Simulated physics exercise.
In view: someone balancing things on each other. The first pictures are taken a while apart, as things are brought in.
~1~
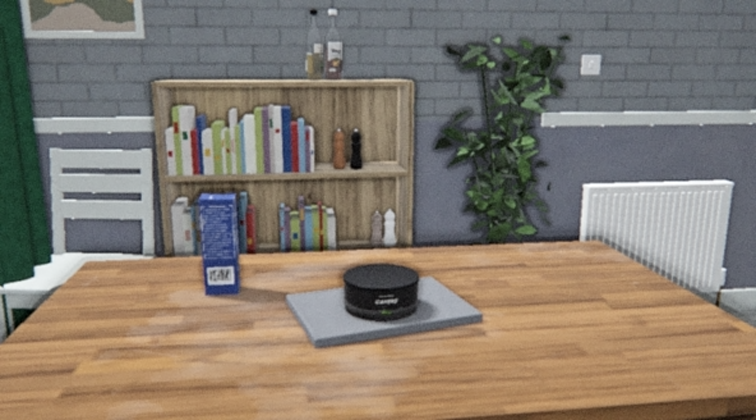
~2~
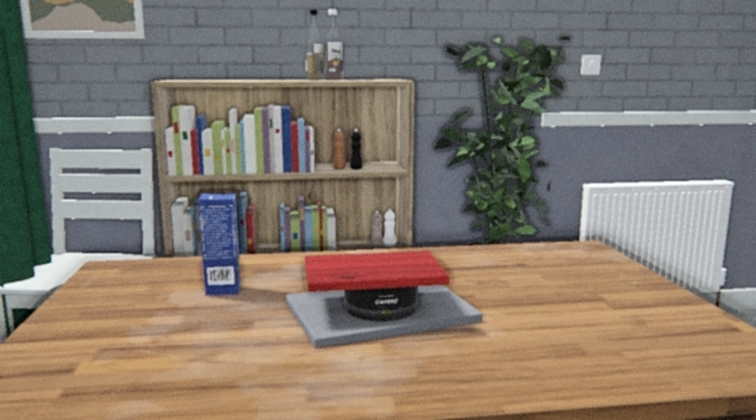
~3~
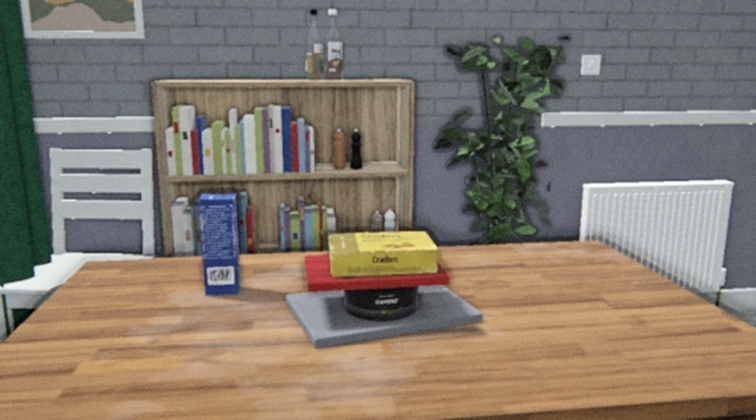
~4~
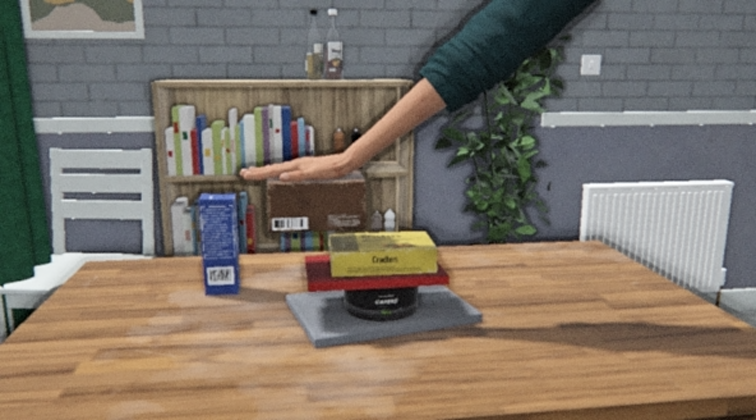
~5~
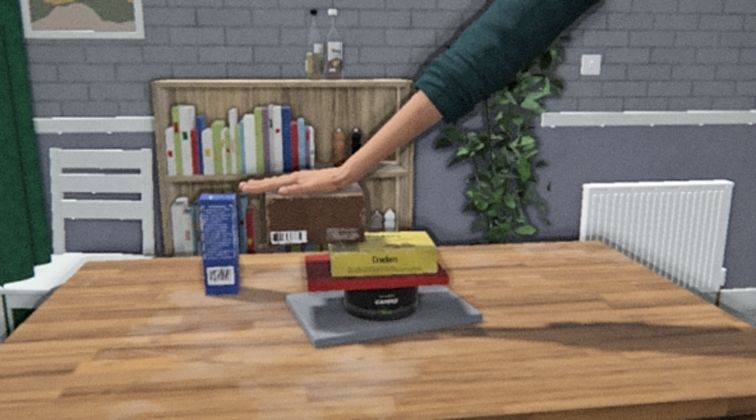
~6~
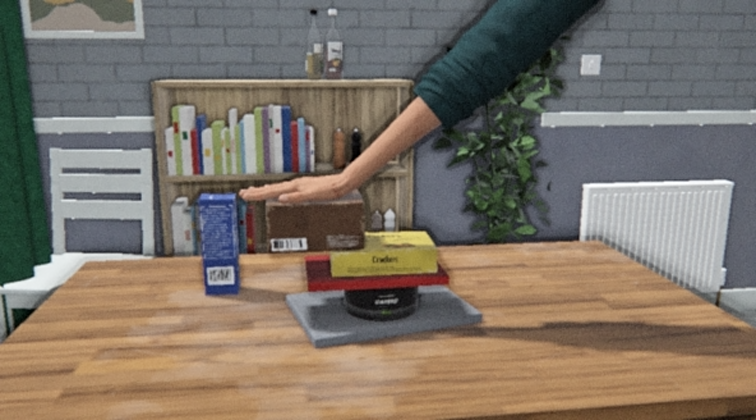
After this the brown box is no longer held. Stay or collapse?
Outcome: The pile gives way.
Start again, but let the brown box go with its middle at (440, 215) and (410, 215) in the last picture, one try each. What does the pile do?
First try: It comes apart; second try: It stays up.
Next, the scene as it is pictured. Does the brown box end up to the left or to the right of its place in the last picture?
To the left.
Then, 0.40 s past the last view, brown box now fallen.
Then, 0.50 s past the last view, things are still on the move.
Finally, fallen, brown box; the other 5 still in place. Final places as the last picture's camera would see them, brown box near (220, 282). The pile loses its balance.
